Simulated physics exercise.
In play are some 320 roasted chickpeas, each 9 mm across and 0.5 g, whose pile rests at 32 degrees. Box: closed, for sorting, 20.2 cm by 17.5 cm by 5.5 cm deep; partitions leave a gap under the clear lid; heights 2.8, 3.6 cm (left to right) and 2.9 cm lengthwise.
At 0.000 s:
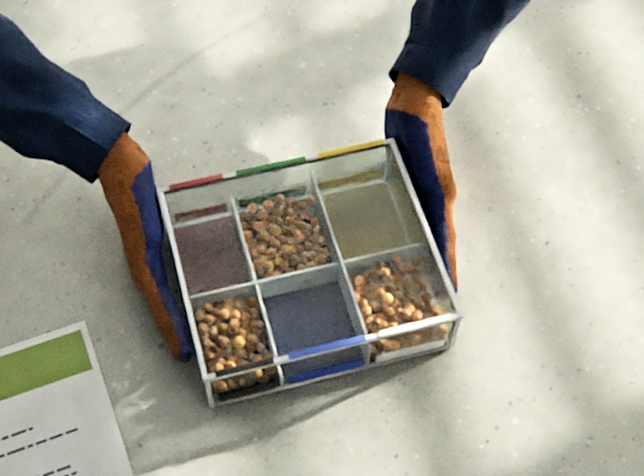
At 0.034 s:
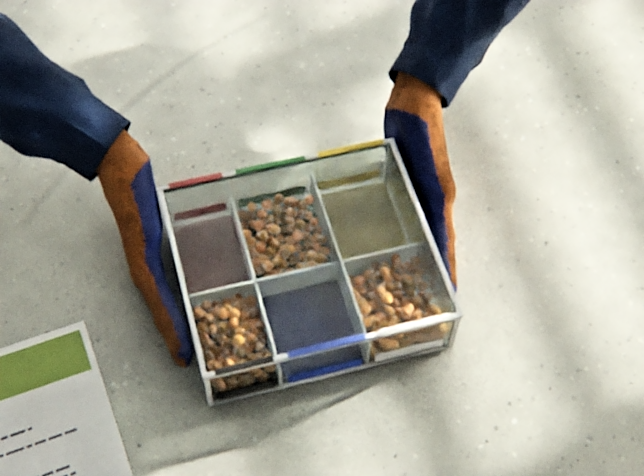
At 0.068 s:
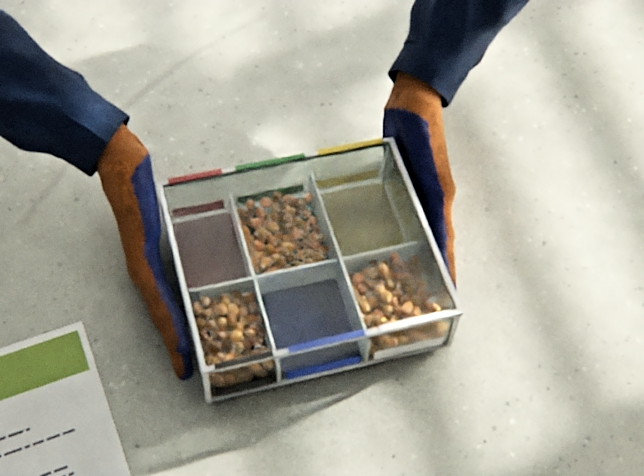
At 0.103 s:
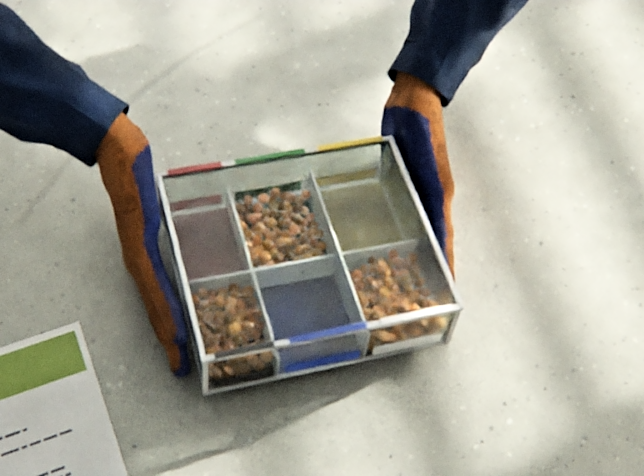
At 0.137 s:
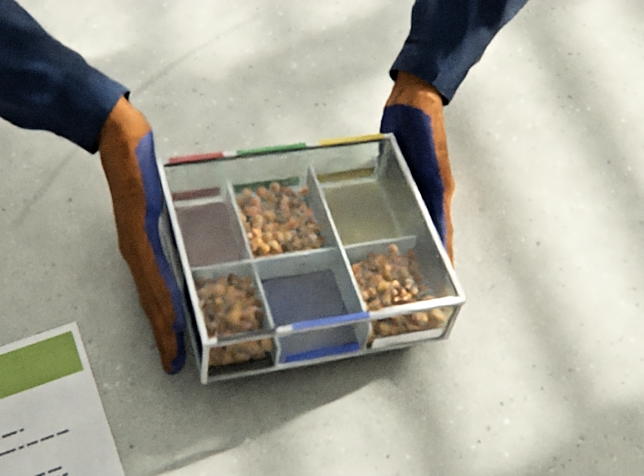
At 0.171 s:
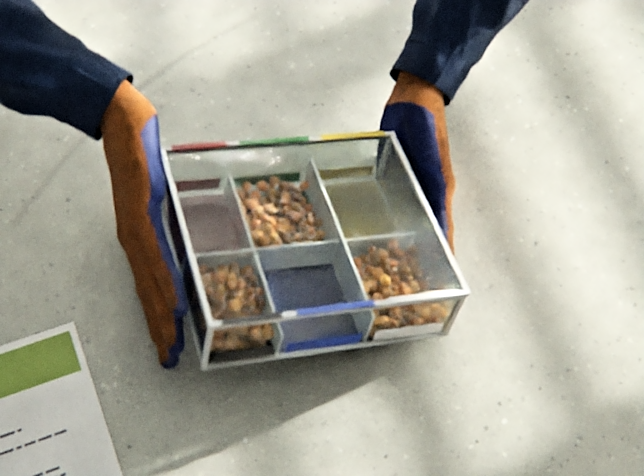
Clear divided box of roasted chickpeas being tilted slightly by two gloved hands, its near side rising above a pale speckled surface.
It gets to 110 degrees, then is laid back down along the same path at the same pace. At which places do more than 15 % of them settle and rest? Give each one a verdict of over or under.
Red - under; blue - under; green - over; yellow - over; white - over; black - under.
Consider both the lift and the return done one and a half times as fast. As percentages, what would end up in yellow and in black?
I'd expect yellow at 50 percent and black at 0 percent.
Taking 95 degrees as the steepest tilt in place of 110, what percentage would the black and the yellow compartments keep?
Then black would get 5 per cent and yellow 40 per cent.
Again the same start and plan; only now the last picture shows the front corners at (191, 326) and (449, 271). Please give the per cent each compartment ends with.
Per cent at the finish: Red 20, blue 0, green 40, yellow 35, white 5, black 0.
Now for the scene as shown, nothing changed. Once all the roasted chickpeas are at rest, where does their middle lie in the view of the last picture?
Close to pixel (354, 227).
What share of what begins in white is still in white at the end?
Around 70 percent stays put.
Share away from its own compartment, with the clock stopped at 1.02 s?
At that instant it's around 30 per cent.
After 1.02 s, tilt 110 degrees; blue 5 %, green 30 %, yellow 20 %, white 30 %, black 15 %.
After 1.58 s, tilt 50 degrees; green 35 %, yellow 35 %, white 25 %.
After 2.20 s, tilt 0 degrees; green 35 %, yellow 35 %, white 25 %.
In the end, at 2.9 s, red 0 %, blue 0 %, green 35 %, yellow 35 %, white 25 %, black 0 %.
